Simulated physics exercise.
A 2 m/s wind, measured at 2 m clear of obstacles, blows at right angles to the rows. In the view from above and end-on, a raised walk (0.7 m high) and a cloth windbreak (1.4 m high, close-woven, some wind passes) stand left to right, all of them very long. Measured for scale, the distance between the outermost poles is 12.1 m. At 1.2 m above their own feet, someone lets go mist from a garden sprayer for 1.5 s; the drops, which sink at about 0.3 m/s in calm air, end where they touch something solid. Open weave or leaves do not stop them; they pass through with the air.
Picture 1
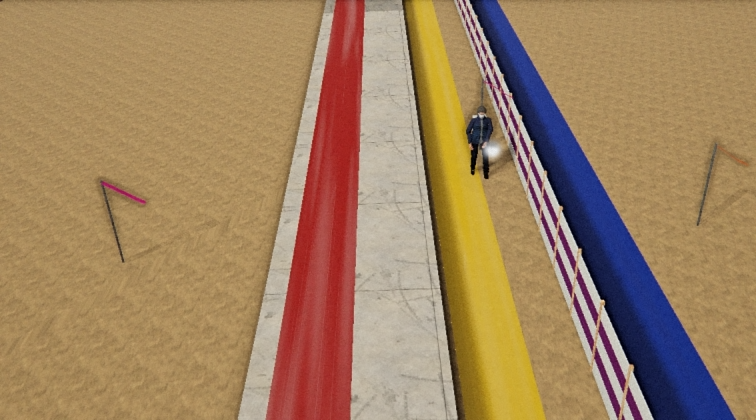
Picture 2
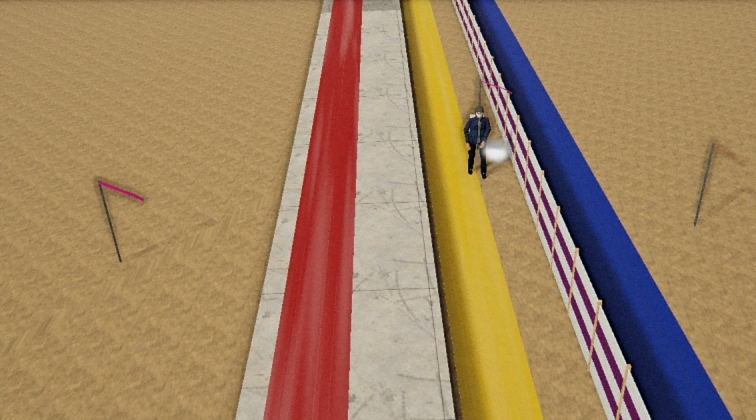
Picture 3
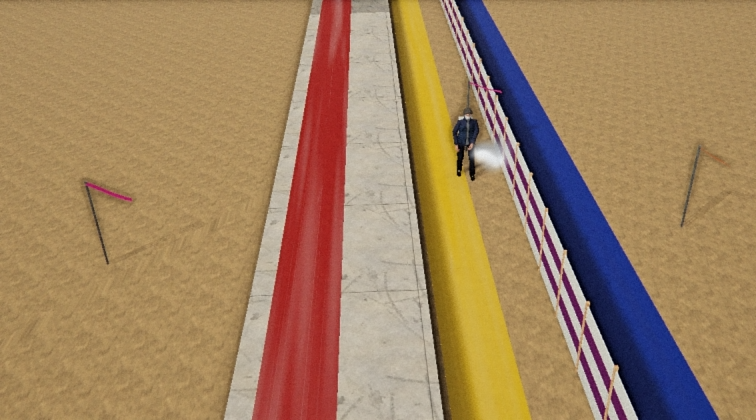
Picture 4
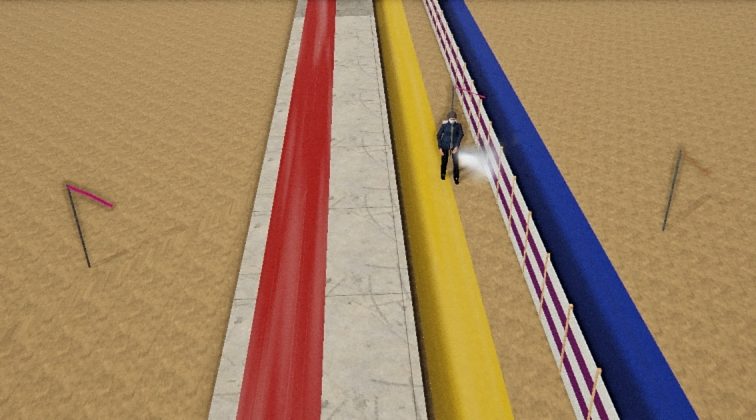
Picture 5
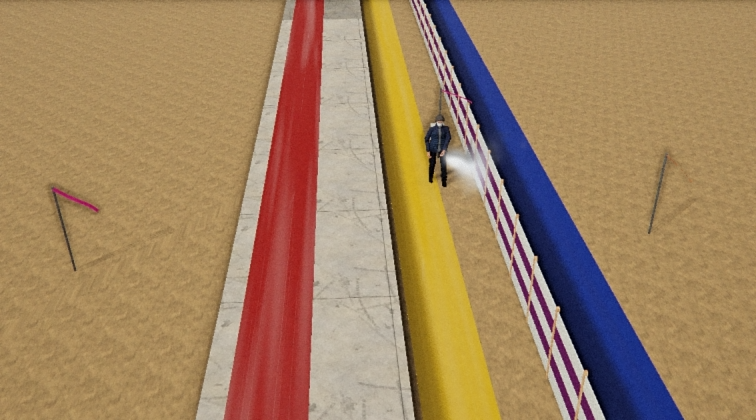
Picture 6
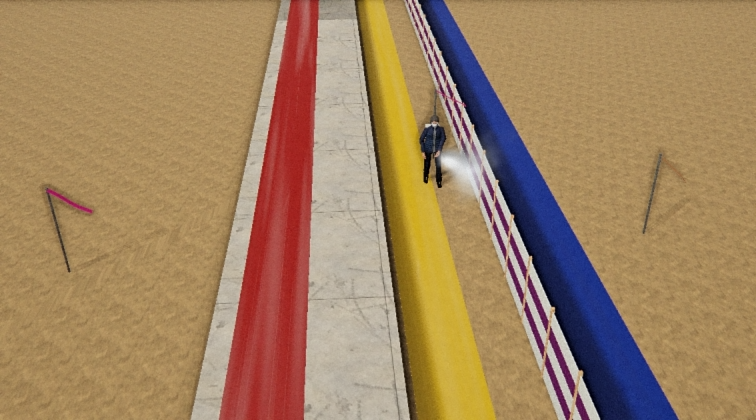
The clip opens on a high view of sandy ground crossed by long red, yellow and blue bands, with ribbons on poles either side and a dark-clothed figure near the yellow one. A small white puff of mist appears beside the figure, then spreads rightward and thins as the whole view slides slightly left.
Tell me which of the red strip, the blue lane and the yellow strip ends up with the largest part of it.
That would be blue.
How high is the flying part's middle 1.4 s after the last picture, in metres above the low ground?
I'd guess around 0.6 metres up.
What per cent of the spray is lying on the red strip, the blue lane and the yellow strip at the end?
0 % red, 35 % blue, 1 % yellow.
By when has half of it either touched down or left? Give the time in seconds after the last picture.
About 2.4 seconds.
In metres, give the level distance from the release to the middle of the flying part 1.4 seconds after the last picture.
1.0 metres.
Then, 1.4 s after the last picture, 19 % is no longer flying here, and 0 % lies on the blue lane, 0 % on the red strip and 0 % on the yellow strip; the middle of what still flies is 0.5 m above the low ground, near (490, 183).
Then, 2.9 s after the last picture, 57 % is no longer flying here, and 9 % lies on the blue lane, 0 % on the red strip and 0 % on the yellow strip; the middle of what still flies is 0.5 m above the low ground, near (516, 185).
Then, 6.9 s after the last picture, 87 % is no longer flying here, and 32 % lies on the blue lane, 0 % on the red strip and 1 % on the yellow strip; the middle of what still flies is 0.6 m above the low ground, near (585, 176).
Then, 18.9 s after the last picture, 99 % is no longer flying here, and 33 % lies on the blue lane, 0 % on the red strip and 1 % on the yellow strip.
Then, 43.9 s after the last picture, 100 % is no longer flying here, and 33 % lies on the blue lane, 0 % on the red strip and 1 % on the yellow strip.
